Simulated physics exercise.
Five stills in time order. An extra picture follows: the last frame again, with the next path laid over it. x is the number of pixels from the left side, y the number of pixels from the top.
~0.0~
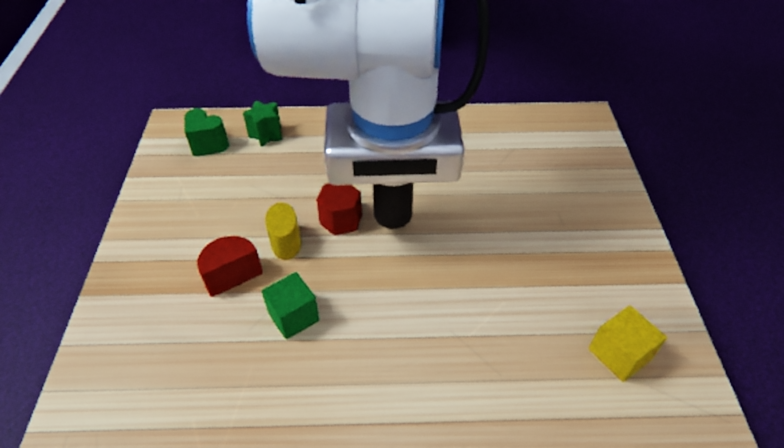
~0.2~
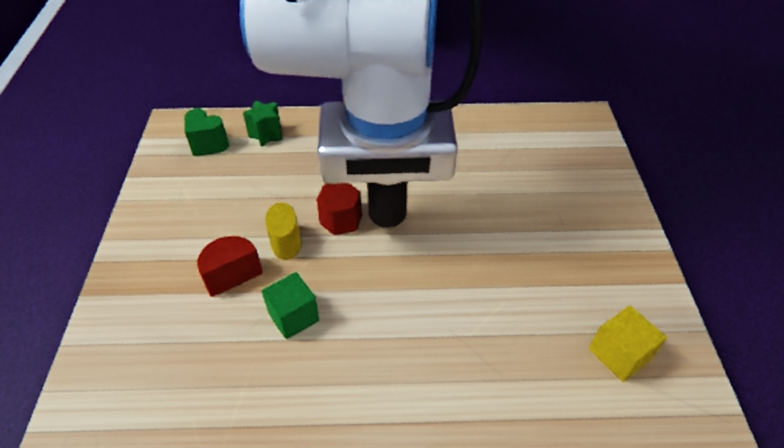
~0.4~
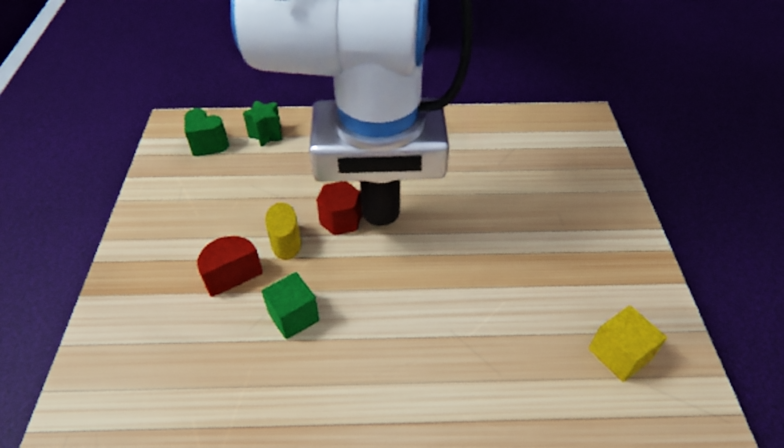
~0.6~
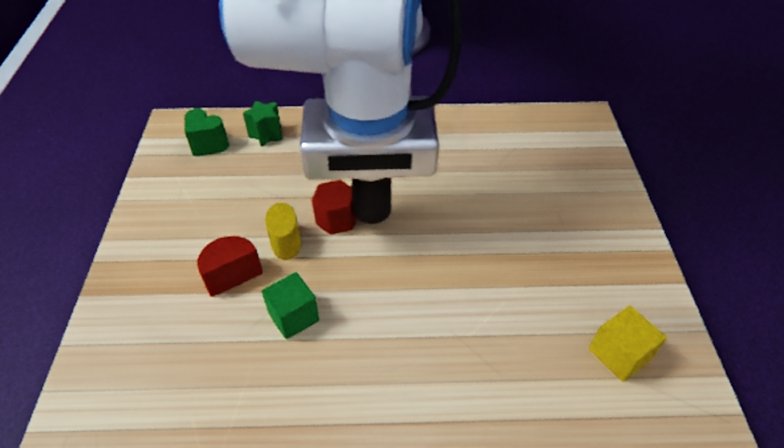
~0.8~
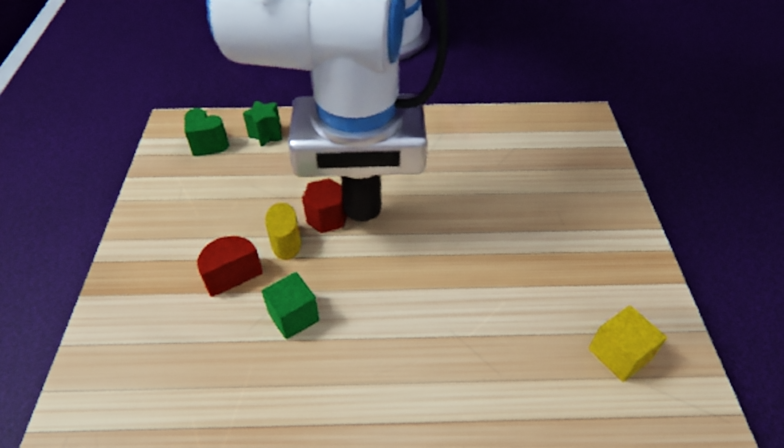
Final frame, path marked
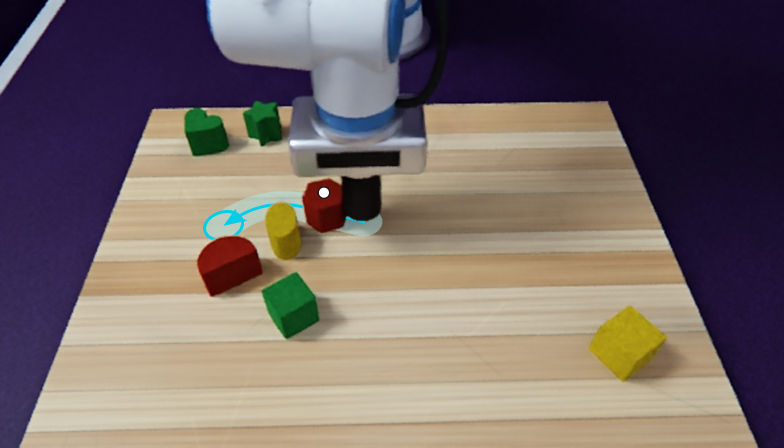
Robot arm with a black post sliding left across a wooden board, nudging a red hexagonal block toward a yellow oval one.
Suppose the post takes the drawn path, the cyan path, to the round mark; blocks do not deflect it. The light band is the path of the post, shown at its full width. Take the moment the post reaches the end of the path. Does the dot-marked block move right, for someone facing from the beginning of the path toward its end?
Yes, I think so.
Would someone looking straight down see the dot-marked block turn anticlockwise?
I expect not.
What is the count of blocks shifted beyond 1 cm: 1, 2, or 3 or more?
Counting only shifts above 1 cm, I get one block.
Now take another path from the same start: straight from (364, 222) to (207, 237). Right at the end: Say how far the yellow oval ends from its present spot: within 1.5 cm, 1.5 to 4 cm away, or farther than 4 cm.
Overall it shifts more than 4 cm.
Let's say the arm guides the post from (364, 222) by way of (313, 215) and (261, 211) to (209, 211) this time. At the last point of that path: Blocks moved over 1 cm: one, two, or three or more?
I reckon the push displaces only one of the blocks by more than 1 cm.
Drawn move, from (364, 222) over (317, 210) and (269, 205) to (224, 225); the dot is on the red hexagon.
The first path, step by step. One third of the way, post (314, 197); red hexagon (273, 184), turned 15° anticlockwise.
Two thirds of the way, post (266, 192); red hexagon (225, 179).
At the end, post (219, 212); yellow oval still; red hexagon (195, 181), turned 35° clockwise.
